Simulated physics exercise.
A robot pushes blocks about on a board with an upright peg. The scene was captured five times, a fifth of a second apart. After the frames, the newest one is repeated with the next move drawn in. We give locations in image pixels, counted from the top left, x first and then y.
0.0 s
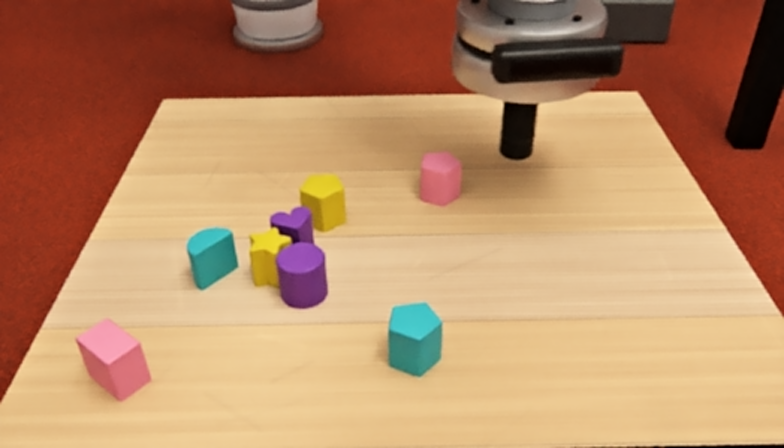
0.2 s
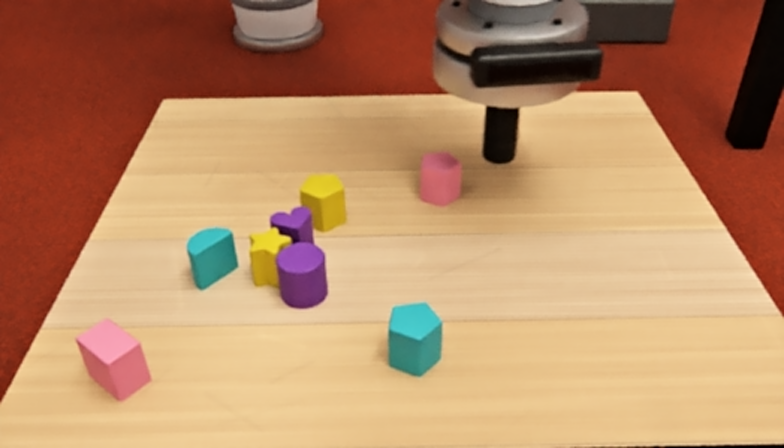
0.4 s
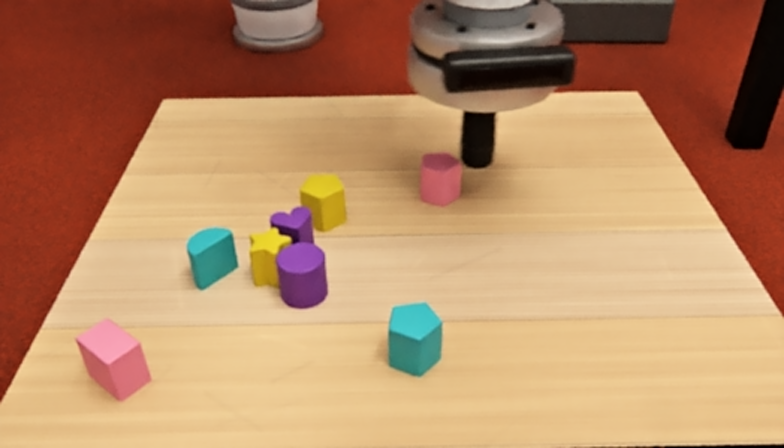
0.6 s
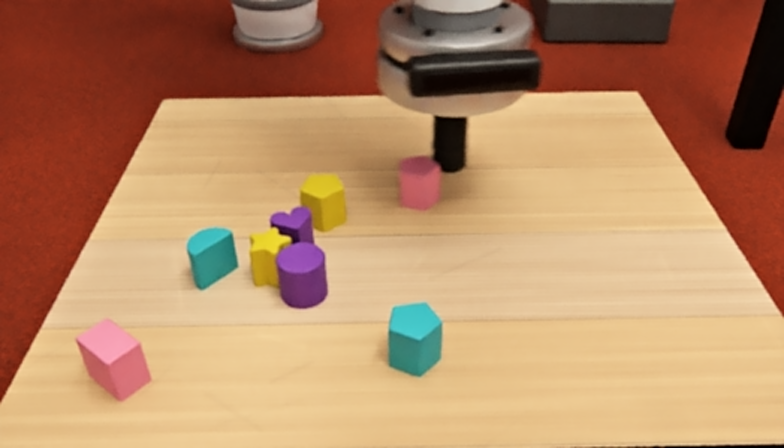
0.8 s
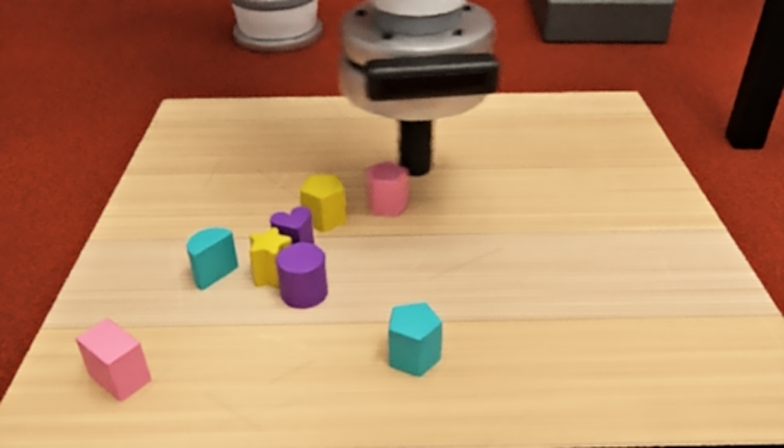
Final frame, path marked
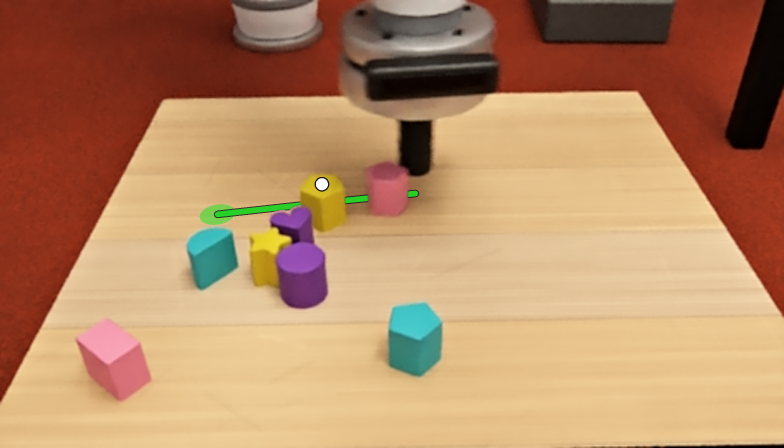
On a wooden board scattered with colourful blocks, a robot's black peg moved left to the pink five-sided block near the back, then pushed it left, closer to the yellow five-sided block.
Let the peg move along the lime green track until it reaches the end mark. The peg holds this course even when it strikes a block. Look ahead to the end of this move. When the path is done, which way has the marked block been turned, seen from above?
Viewed from above, clockwise.
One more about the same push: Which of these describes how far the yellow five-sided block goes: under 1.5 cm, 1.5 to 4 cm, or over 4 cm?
I reckon it covers between 1.5 and 4 cm.
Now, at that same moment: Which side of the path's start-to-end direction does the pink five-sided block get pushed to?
So, looking from the first point of the path to the last, the pink five-sided block moves leftwards.
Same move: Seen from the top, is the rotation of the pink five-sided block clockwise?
In short: No.
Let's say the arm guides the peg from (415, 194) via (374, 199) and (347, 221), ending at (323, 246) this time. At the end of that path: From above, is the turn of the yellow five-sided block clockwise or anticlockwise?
Looking down: Clockwise.
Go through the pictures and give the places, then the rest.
In the first picture, peg's lower end at (516, 153); purple heart at (292, 216); yellow five-sided block at (322, 184); pink five-sided block at (440, 161).
In the second picture, peg at (499, 157); blocks still.
In the third picture, peg at (477, 161); blocks still.
In the fourth picture, peg at (449, 165); pink five-sided block at (419, 165).
In the fifth picture, peg at (416, 169); purple heart at (292, 216); yellow five-sided block at (322, 184); pink five-sided block at (387, 171).
Drawn move, in a line from (415, 194) to (217, 214); the dot is on the yellow five-sided block.
What follows on the original path. One third of the way, peg at (349, 175); yellow five-sided block at (302, 193), turned 15° clockwise; pink five-sided block at (344, 186), turned 40° anticlockwise.
Two thirds of the way, peg at (282, 182); yellow five-sided block at (300, 194), turned 20° clockwise; pink five-sided block at (342, 187), turned 50° anticlockwise.
At the end, peg at (213, 189); purple heart still; yellow five-sided block at (300, 194), turned 20° clockwise; pink five-sided block at (342, 187), turned 50° anticlockwise.
